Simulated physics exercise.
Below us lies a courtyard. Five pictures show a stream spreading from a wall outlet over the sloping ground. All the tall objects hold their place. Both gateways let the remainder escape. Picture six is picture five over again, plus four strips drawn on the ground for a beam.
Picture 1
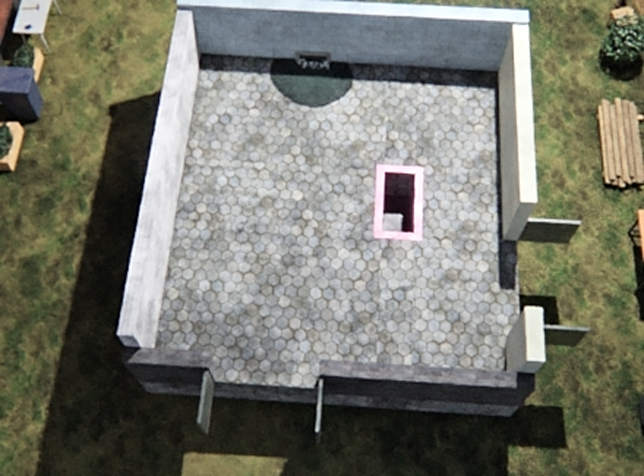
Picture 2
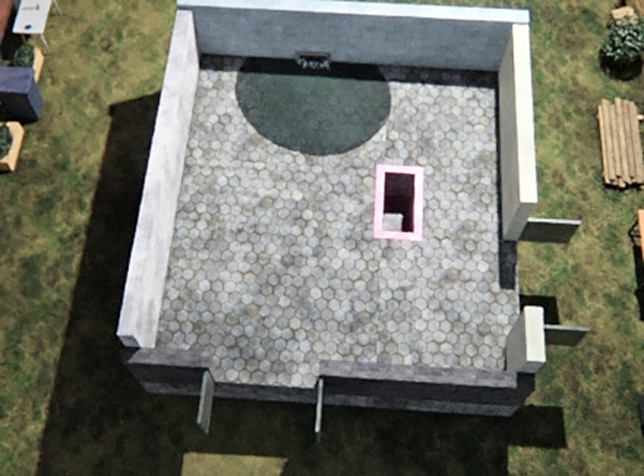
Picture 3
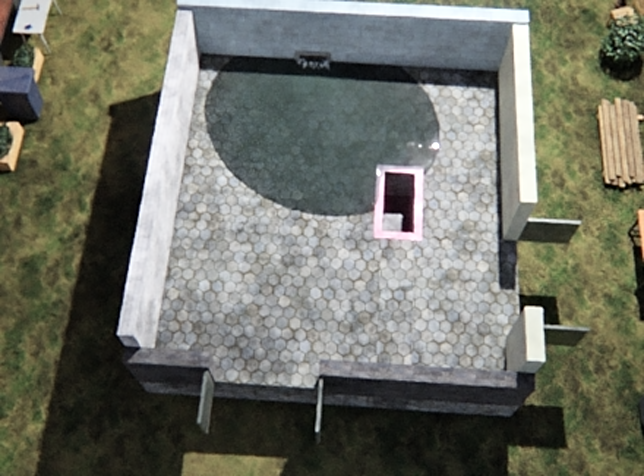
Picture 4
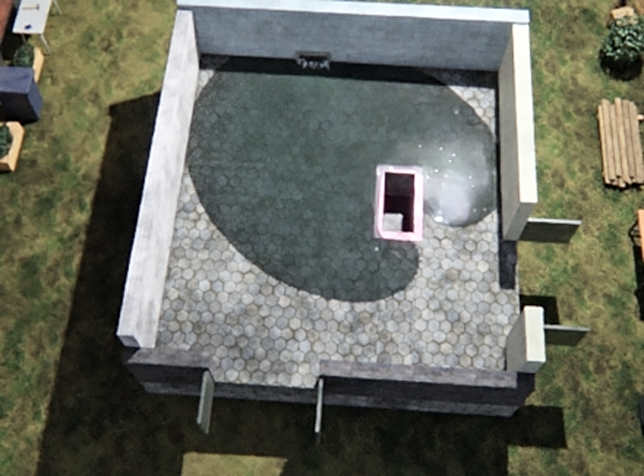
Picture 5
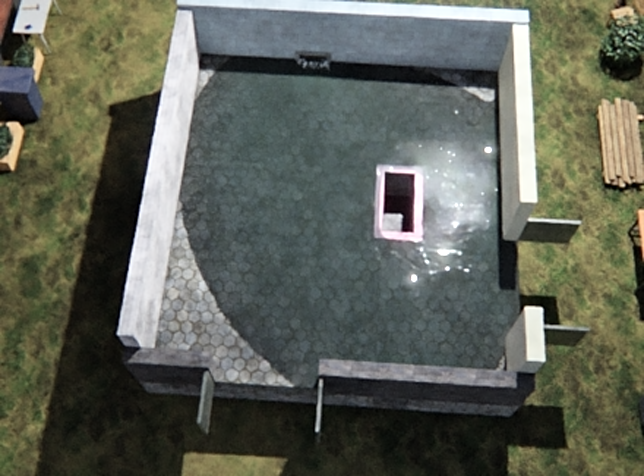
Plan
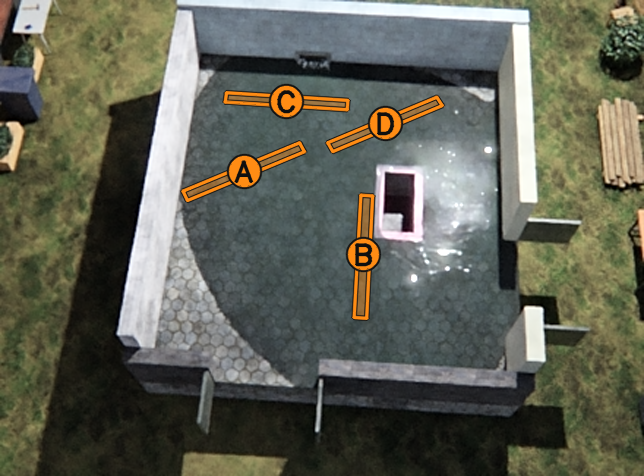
The footage shows a walled, paved courtyard from above as dark water spreads from an outfall at the far wall, reaches and surrounds a pink-rimmed gully, then covers most of the paving, leaving a dry patch at lower left.
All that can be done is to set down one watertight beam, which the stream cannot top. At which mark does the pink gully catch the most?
I would pick place A.
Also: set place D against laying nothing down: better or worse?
Place D is worse.
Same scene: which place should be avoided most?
Here it is place D.
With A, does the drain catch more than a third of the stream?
Yes, it does.
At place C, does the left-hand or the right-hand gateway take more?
The right one.
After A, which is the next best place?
The answer is B.
In orange, A from (185, 195) to (302, 147); B from (360, 317) to (366, 195); C from (225, 97) to (347, 105); D from (330, 147) to (439, 101).
If A is chosen, about 49 % of the stream goes into the pink gully, about 50 % out by the gates.
If B is chosen, about 24 % of the stream goes into the pink gully, about 76 % out by the gates.
If C is chosen, about 12 % of the stream goes into the pink gully, about 88 % out by the gates.
If D is chosen, about 7 % of the stream goes into the pink gully, about 93 % out by the gates.
